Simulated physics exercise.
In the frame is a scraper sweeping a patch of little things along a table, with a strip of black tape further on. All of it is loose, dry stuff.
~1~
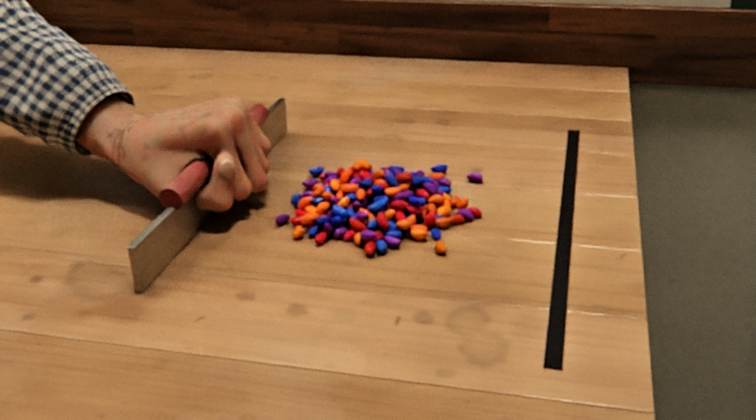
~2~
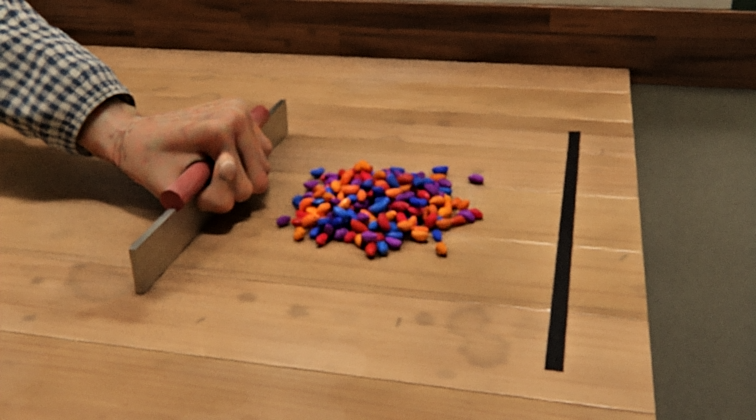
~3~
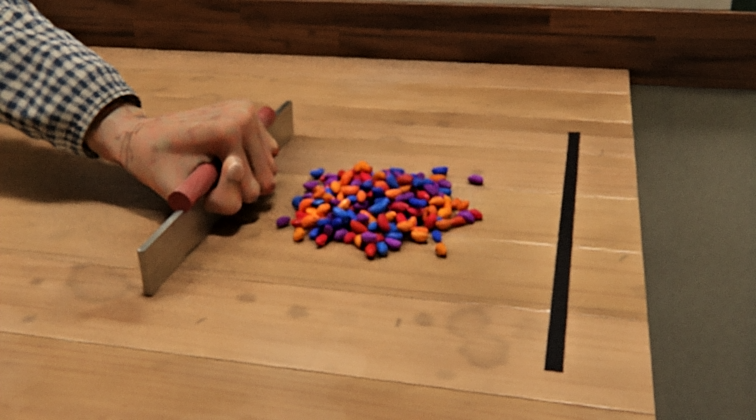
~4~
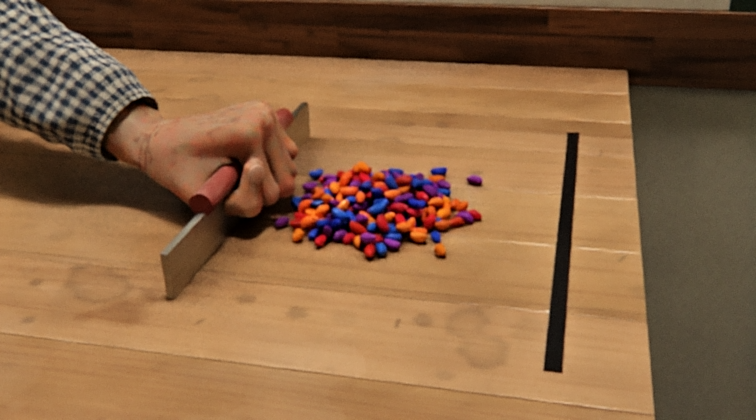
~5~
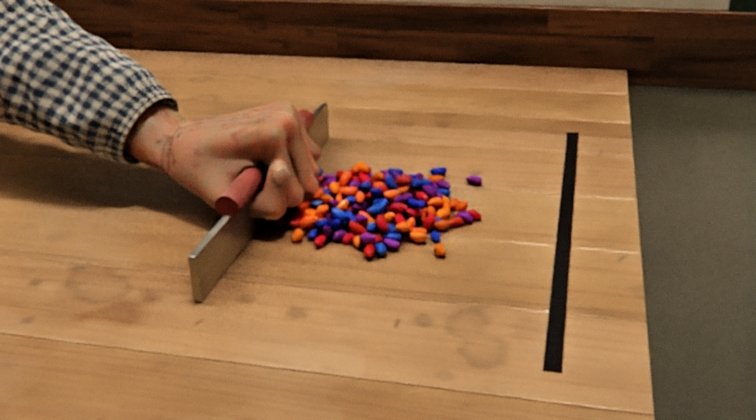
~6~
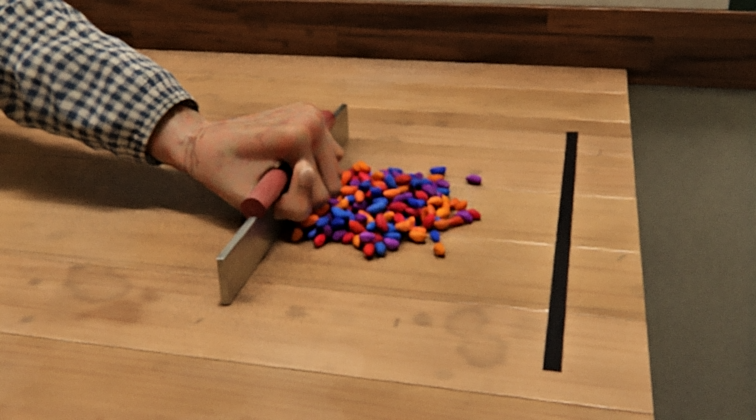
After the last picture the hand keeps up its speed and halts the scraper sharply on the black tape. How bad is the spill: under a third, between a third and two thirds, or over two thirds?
I predict a drop of one third to two thirds.
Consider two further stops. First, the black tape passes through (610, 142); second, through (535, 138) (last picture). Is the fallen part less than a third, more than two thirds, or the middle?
For the first place it's beyond two thirds, and for the second it's less than a third.
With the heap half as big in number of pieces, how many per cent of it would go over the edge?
Expected share: Around 30 %.
Soon after the last picture, scraper still moving, near (434, 176); heap all on the table, its front near (556, 220).
A little later, scraper stopped at the black tape; heap about a quarter over the edge.
Later still, scraper stopped at the black tape; heap about half over the edge.
At rest, scraper stopped at the black tape; heap about half over the edge.
